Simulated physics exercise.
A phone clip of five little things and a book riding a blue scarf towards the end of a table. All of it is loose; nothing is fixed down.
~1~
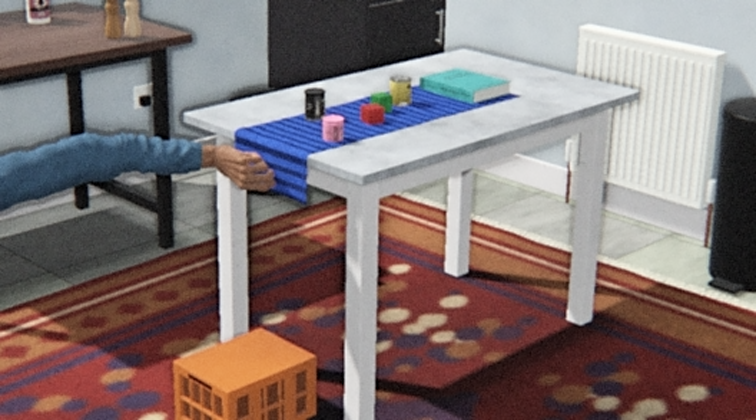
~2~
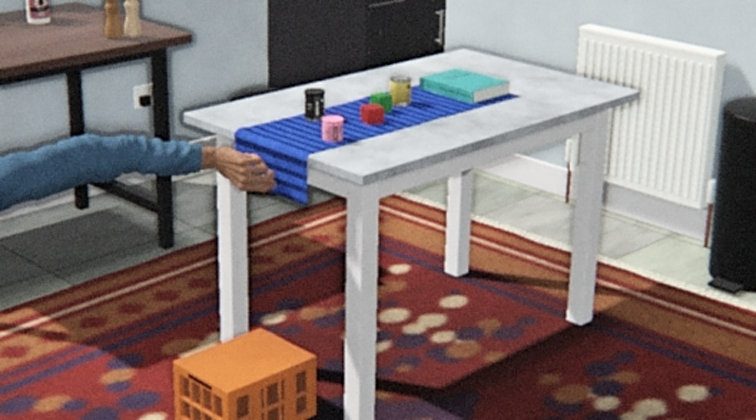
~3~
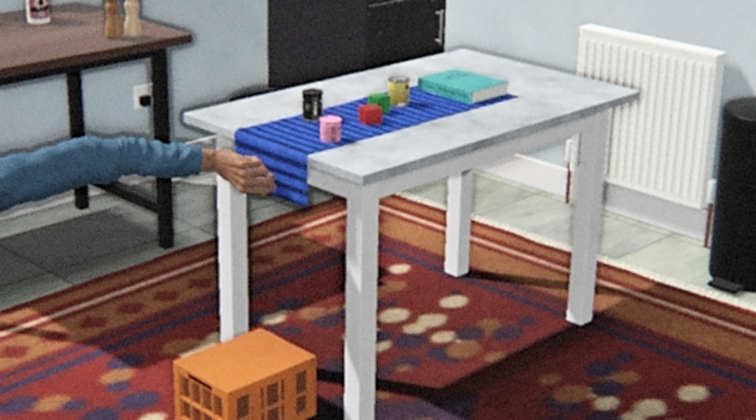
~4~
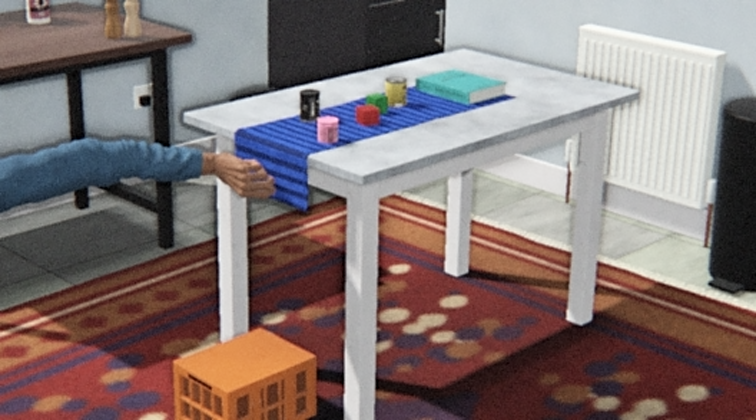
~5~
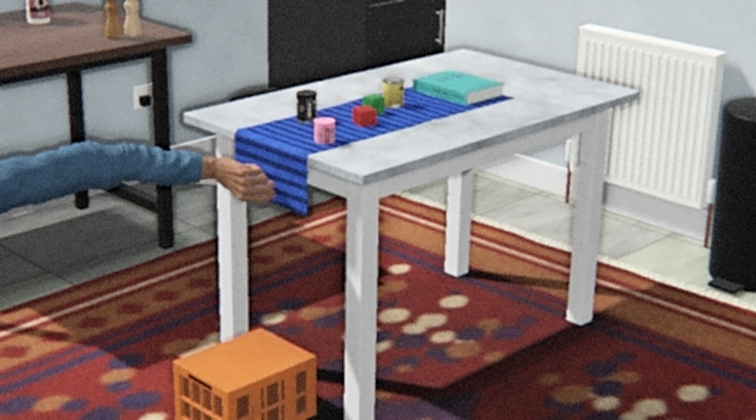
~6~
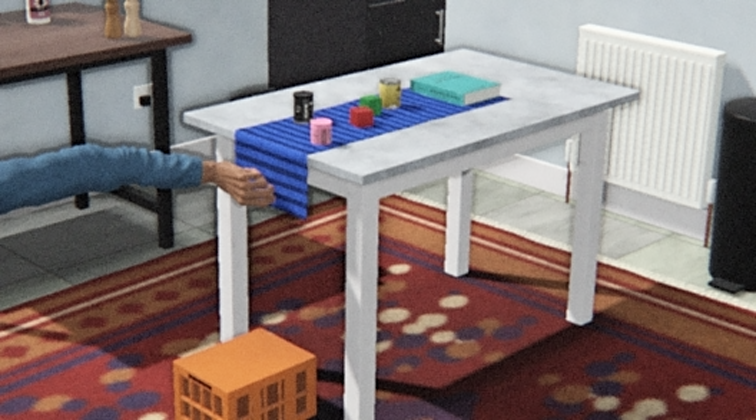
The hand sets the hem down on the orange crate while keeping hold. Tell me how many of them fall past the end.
Oh, the ones that fall number four in all this time.
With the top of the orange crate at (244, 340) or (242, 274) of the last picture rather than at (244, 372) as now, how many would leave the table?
Counts: 3, 1.
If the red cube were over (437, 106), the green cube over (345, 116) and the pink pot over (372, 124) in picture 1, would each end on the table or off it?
The red cube ends up still aboard, the green cube ends up knocked off, the pink pot ends up knocked off.
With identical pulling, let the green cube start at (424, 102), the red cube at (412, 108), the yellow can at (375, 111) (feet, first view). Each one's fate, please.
Green cube kept, red cube kept, yellow can dropped.
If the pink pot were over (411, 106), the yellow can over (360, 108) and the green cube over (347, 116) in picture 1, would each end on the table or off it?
Outcome: Pink pot stays, yellow can falls away, green cube falls away.
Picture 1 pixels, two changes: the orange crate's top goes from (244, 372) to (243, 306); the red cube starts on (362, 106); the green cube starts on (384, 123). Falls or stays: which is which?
The red cube ends up on top while the green cube ends up on top.
A little later, hem near (270, 268); pink pot gone.
Next, hem near (268, 320); pink pot, black can and red cube gone.
When it is over, hem on the crate; pink pot, black can, red cube and green cube gone. It carries off four.
